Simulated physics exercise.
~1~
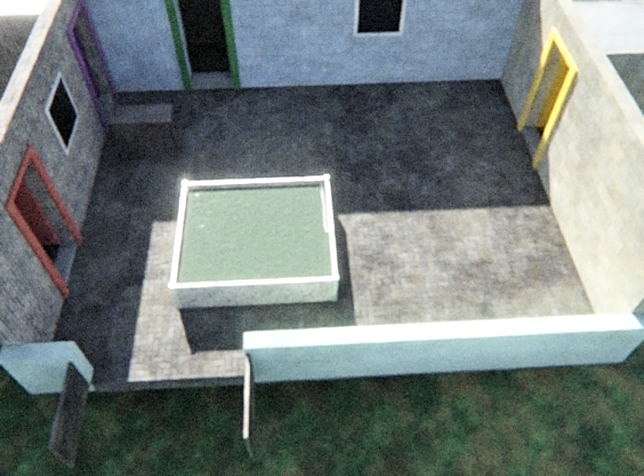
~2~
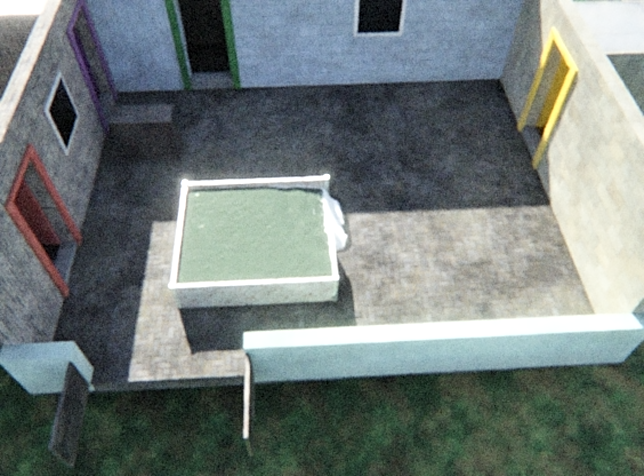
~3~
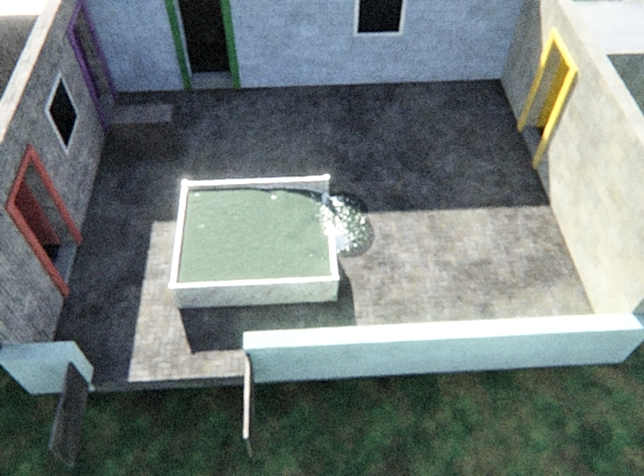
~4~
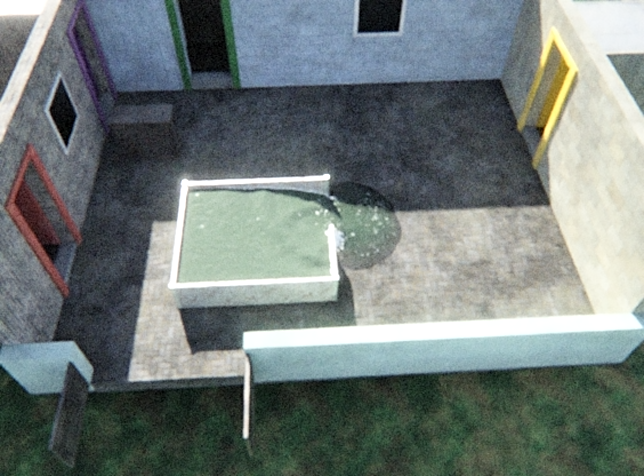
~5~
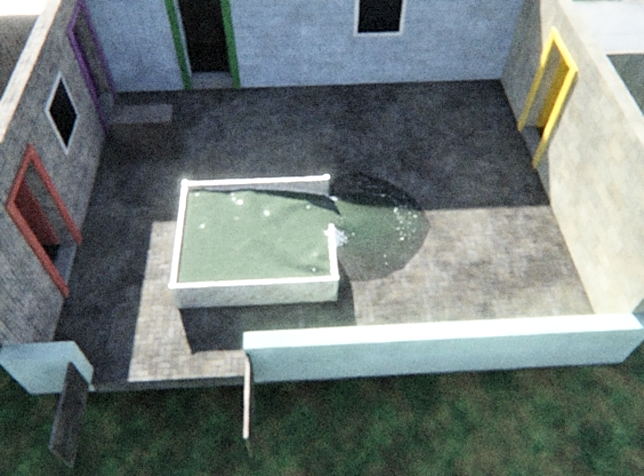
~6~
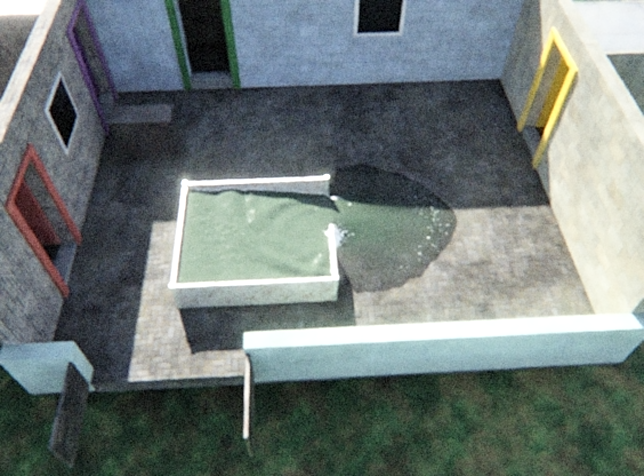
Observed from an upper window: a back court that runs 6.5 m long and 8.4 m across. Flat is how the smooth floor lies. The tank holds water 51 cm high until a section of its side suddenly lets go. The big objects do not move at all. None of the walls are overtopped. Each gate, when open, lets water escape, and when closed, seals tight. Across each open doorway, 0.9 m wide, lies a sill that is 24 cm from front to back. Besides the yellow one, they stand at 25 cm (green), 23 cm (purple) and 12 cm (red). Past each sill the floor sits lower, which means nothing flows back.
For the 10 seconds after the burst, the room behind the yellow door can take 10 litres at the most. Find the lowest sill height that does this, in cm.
The lowest height is about 12.5 cm.
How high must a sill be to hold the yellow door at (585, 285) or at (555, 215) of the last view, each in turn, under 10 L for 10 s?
First place around 11.5 cm, second around 16 cm.
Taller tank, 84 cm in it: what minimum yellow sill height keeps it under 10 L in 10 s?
You'd need a step of close to 23 cm.
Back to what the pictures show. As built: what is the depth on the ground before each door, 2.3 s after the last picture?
Lab note, depth in cm: Yellow 15; green 0; purple 0; red 0.
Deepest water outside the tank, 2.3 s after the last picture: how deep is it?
About 22 cm.
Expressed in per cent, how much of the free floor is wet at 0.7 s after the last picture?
20 %.
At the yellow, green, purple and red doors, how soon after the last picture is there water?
Arrival: Yellow 1.3 s, green 7.0 s, purple 9.0 s, red not in the 10 s.
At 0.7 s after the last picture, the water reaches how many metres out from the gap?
Around 4.0 m out.
Then, 0.7 s after the last picture water covers 20 % of the floor, deepest (29 cm) near (338, 216); it has not reached the yellow door.
Then, 2.3 s after the last picture water covers 40 % of the floor, deepest (22 cm) near (600, 341); 15 cm at the yellow door, 0 litres in over its 15 cm sill.
Then, 9.3 s after the last picture water covers 85 % of the floor, deepest (9 cm) near (497, 105); 7 cm at the yellow door, 2 litres in over its 15 cm sill.
At the yellow door as built, the water peaked near 17 cm, 2.1 s after the last picture.
With a sill of 11.5 cm, 16 litres would have come in within the 10 s; with 13.5 cm, 6 litres. So under 10 litres takes about 12.5 cm.
